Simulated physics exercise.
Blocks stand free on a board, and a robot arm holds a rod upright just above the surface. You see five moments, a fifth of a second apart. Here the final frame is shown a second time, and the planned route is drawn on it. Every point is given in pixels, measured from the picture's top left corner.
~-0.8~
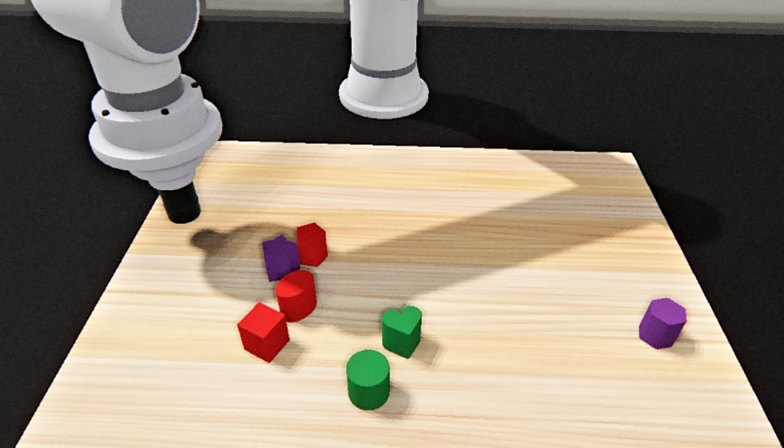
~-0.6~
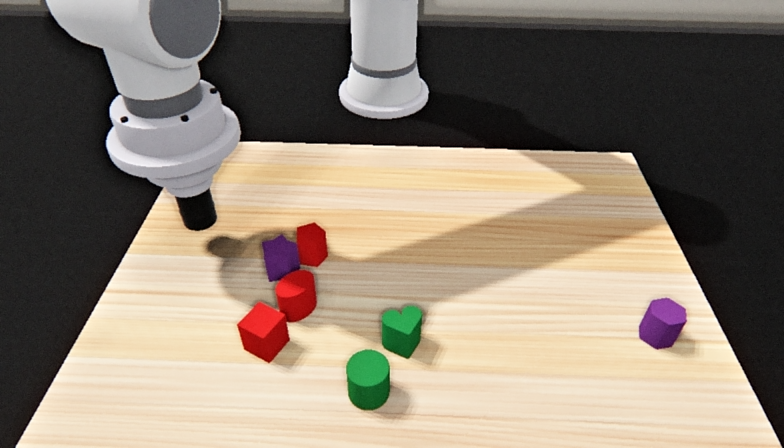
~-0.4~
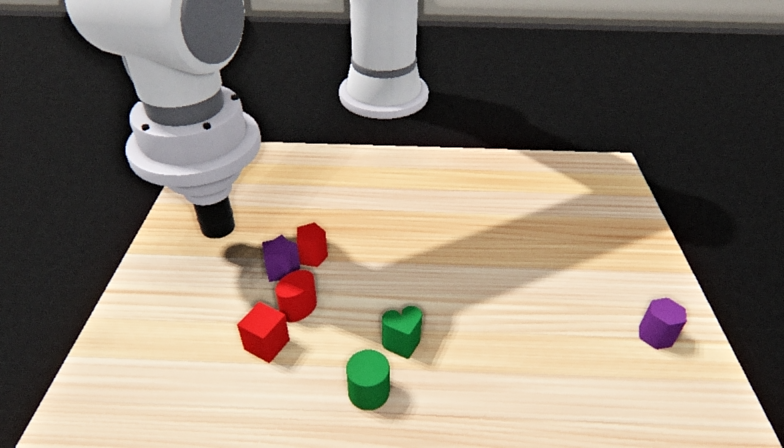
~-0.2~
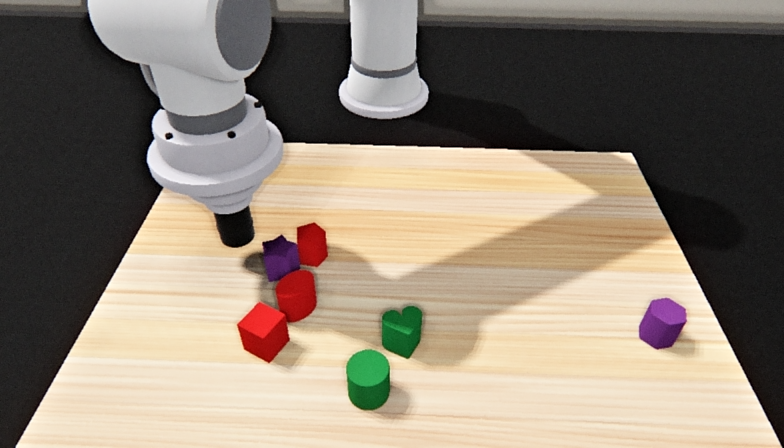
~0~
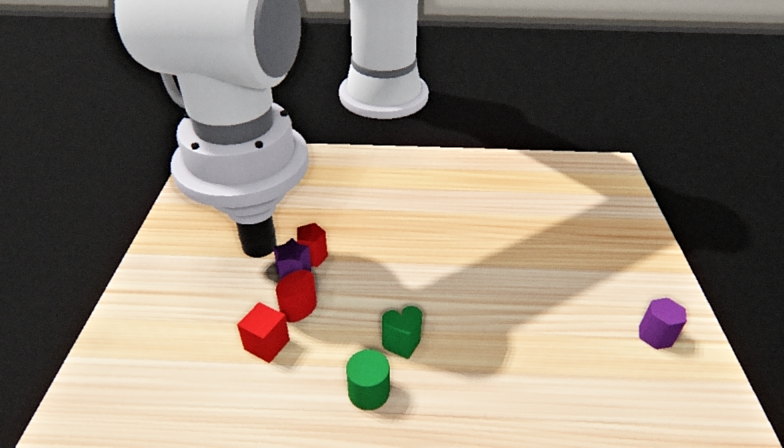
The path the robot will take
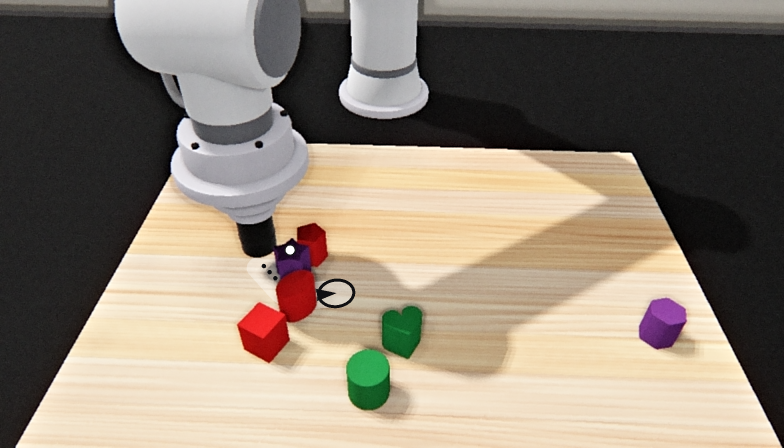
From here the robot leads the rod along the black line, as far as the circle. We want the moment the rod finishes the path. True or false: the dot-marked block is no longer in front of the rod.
The claim does not hold.
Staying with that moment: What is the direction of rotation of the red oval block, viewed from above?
From above, the red oval block will be seen to turn clockwise.
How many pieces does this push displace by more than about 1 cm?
2 blocks.
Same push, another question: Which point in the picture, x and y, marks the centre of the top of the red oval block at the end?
I predict (312, 295).
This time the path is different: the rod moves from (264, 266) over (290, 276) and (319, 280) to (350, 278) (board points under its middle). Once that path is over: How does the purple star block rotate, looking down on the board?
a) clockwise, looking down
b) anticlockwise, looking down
b
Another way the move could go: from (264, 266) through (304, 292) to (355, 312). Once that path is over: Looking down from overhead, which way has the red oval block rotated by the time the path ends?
Viewed from the top, it goes clockwise.
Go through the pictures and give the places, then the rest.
The first picture shows tip of the rod (185, 215), middles of tops, purple star block (278, 246), red oval block (295, 283), red pentagonal block (310, 232).
The second picture shows rod (201, 221), nothing pushed.
The third picture shows rod (219, 229), nothing pushed.
The fourth picture shows rod (238, 237), nothing pushed.
The fifth picture shows rod (260, 247), purple star block (290, 250), red oval block (295, 283), red pentagonal block (310, 232).
The line goes from (264, 266) by way of (280, 283) and (304, 296) to (336, 293); the dot is on the purple star block.
On the path given first. Halfway along, rod (287, 273); purple star block (317, 259), turned 70° anticlockwise; red oval block (299, 288).
At the end, rod (335, 274); purple star block (361, 255), turned 85° anticlockwise; red oval block (312, 295), turned 55° clockwise; red pentagonal block unmoved.
